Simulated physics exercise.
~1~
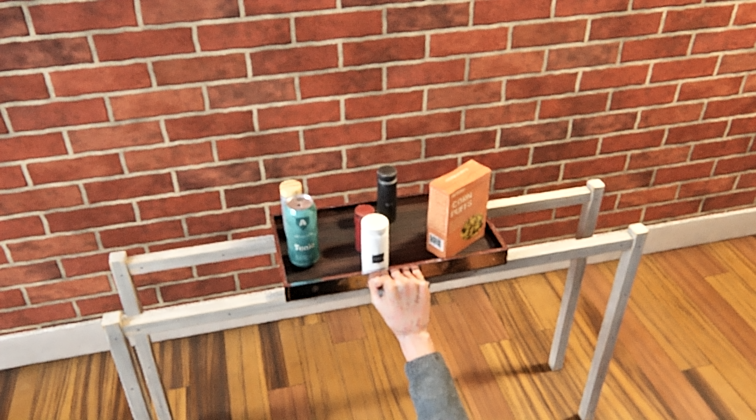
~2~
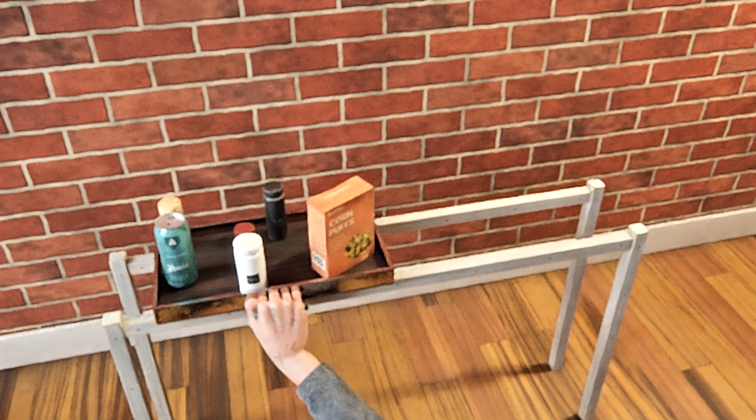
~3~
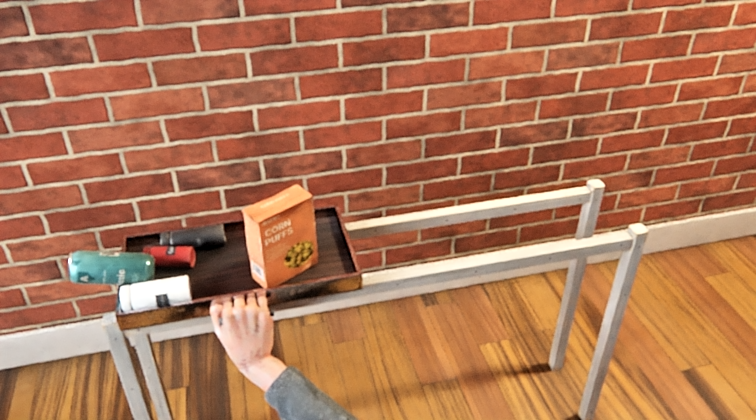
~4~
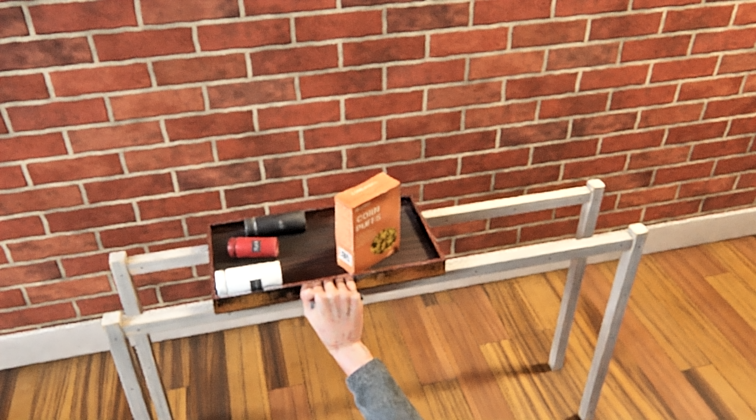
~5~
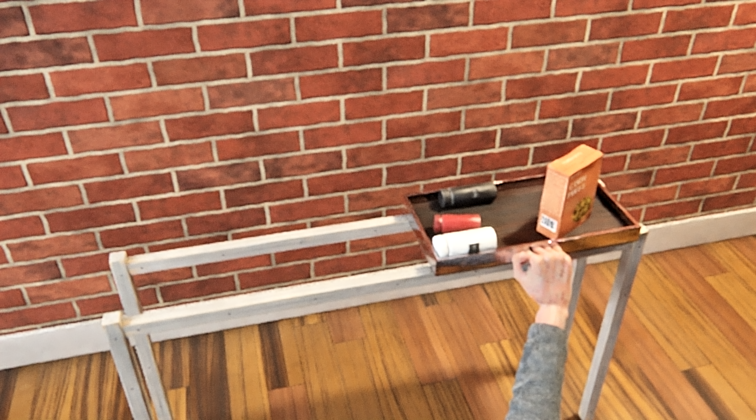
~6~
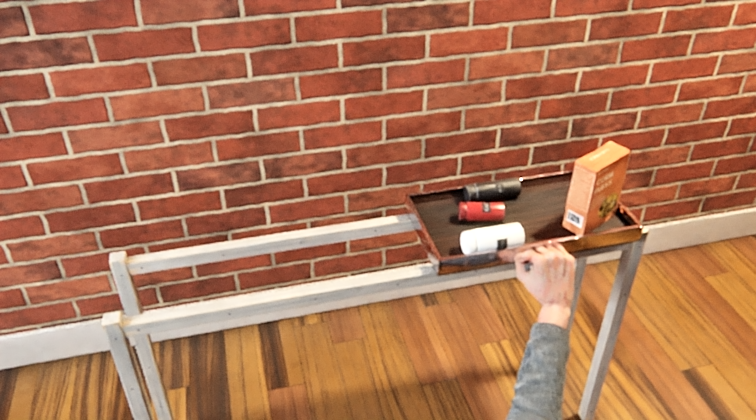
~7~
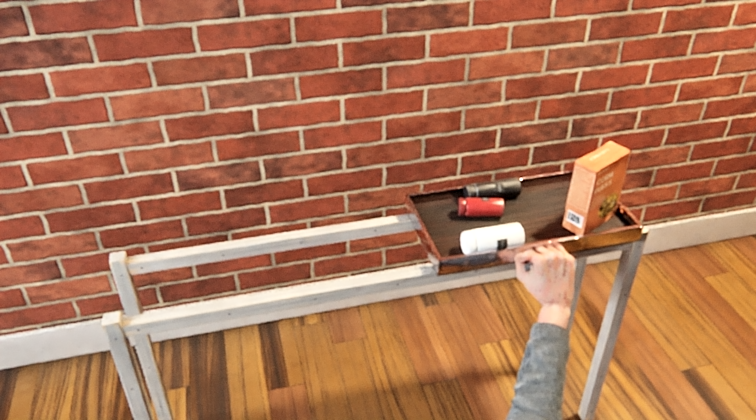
A hand in a grey sleeve grips the front of a dark wooden tray resting on pale rails before a red brick wall, seen from slightly above over a wooden floor. On it stand a turquoise can and a pale-topped container at the left, white, red and black shakers in the middle, and an orange packet at the right. The hand slides the tray left, and the can and shakers topple while the packet stays upright. The can and pale-topped container go off the tray. The hand then pushes it across to the right end, where three fallen shakers lie beside the standing packet.
